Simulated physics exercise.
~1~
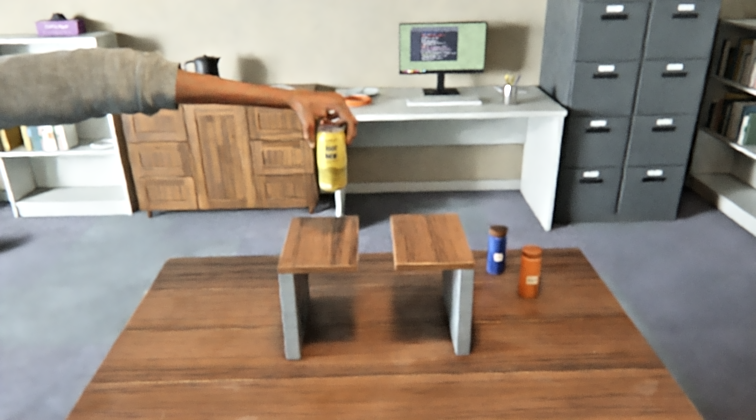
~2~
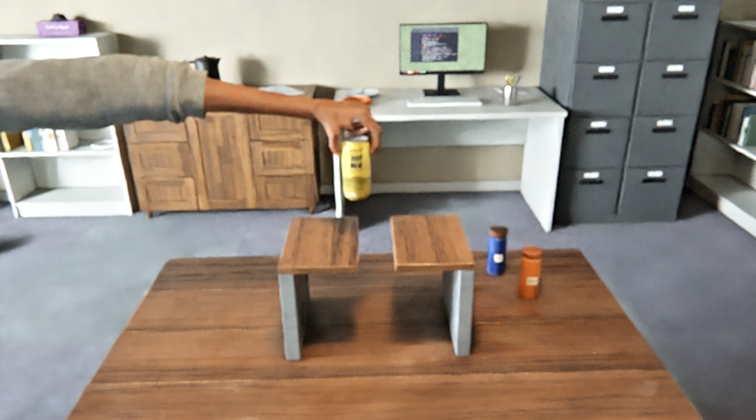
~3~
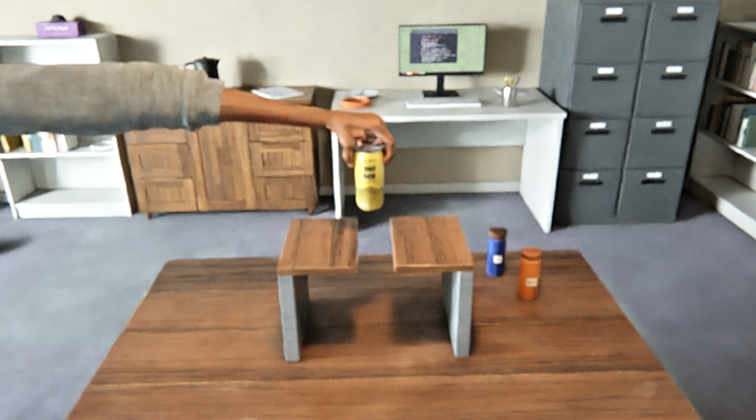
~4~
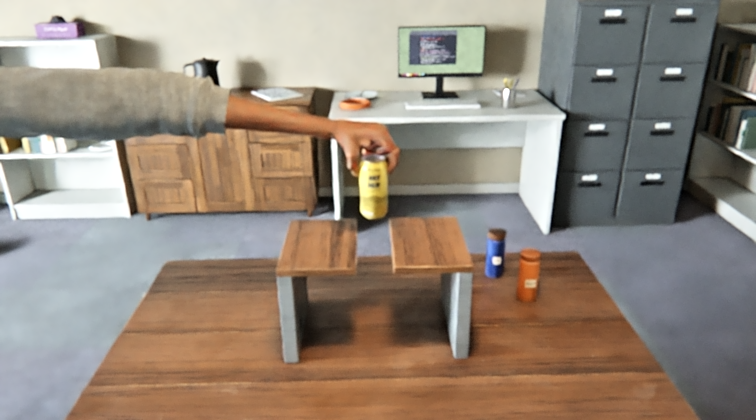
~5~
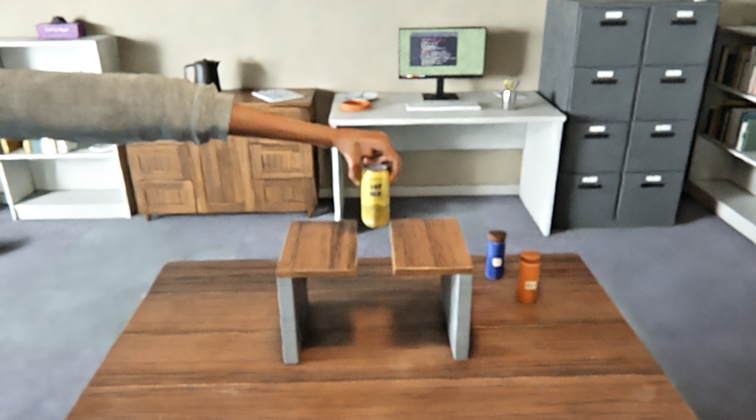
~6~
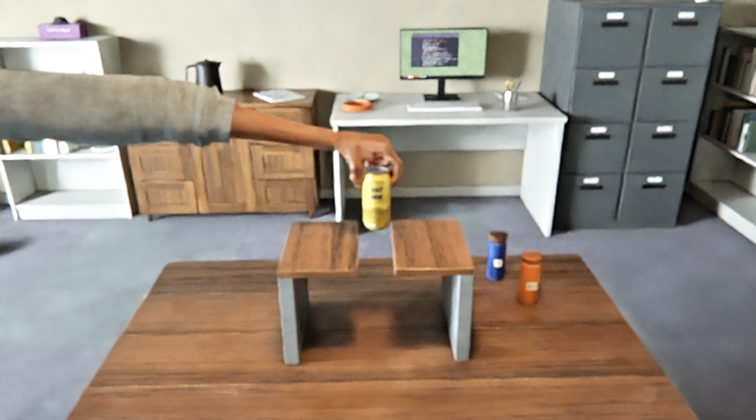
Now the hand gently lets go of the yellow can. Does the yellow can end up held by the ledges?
It will make it past the gap.
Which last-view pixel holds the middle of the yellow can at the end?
Close to (378, 307) in the last picture.
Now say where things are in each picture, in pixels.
The first frame shows being brought over the gap; yellow can (332, 159); blue shaker (497, 250).
The second frame shows being brought over the gap; yellow can (356, 168); blue shaker (497, 250).
The third frame shows being brought over the gap; yellow can (370, 178); blue shaker (496, 252).
The fourth frame shows being brought over the gap; yellow can (374, 187); blue shaker (496, 253).
The fifth frame shows poised above the slot; yellow can (375, 196); blue shaker (496, 254).
The sixth frame shows poised above the slot; yellow can (377, 199); blue shaker (497, 255).
Then, 0.20 s later than the last frame, yellow can moved well along near (377, 240).
Then, 0.30 s later than the last frame, yellow can moved well along near (378, 308).
When it is over, moved from the start, yellow can; the other 2 as before. End places, in pixels of the last picture, yellow can near (378, 307). The can goes down the gap.
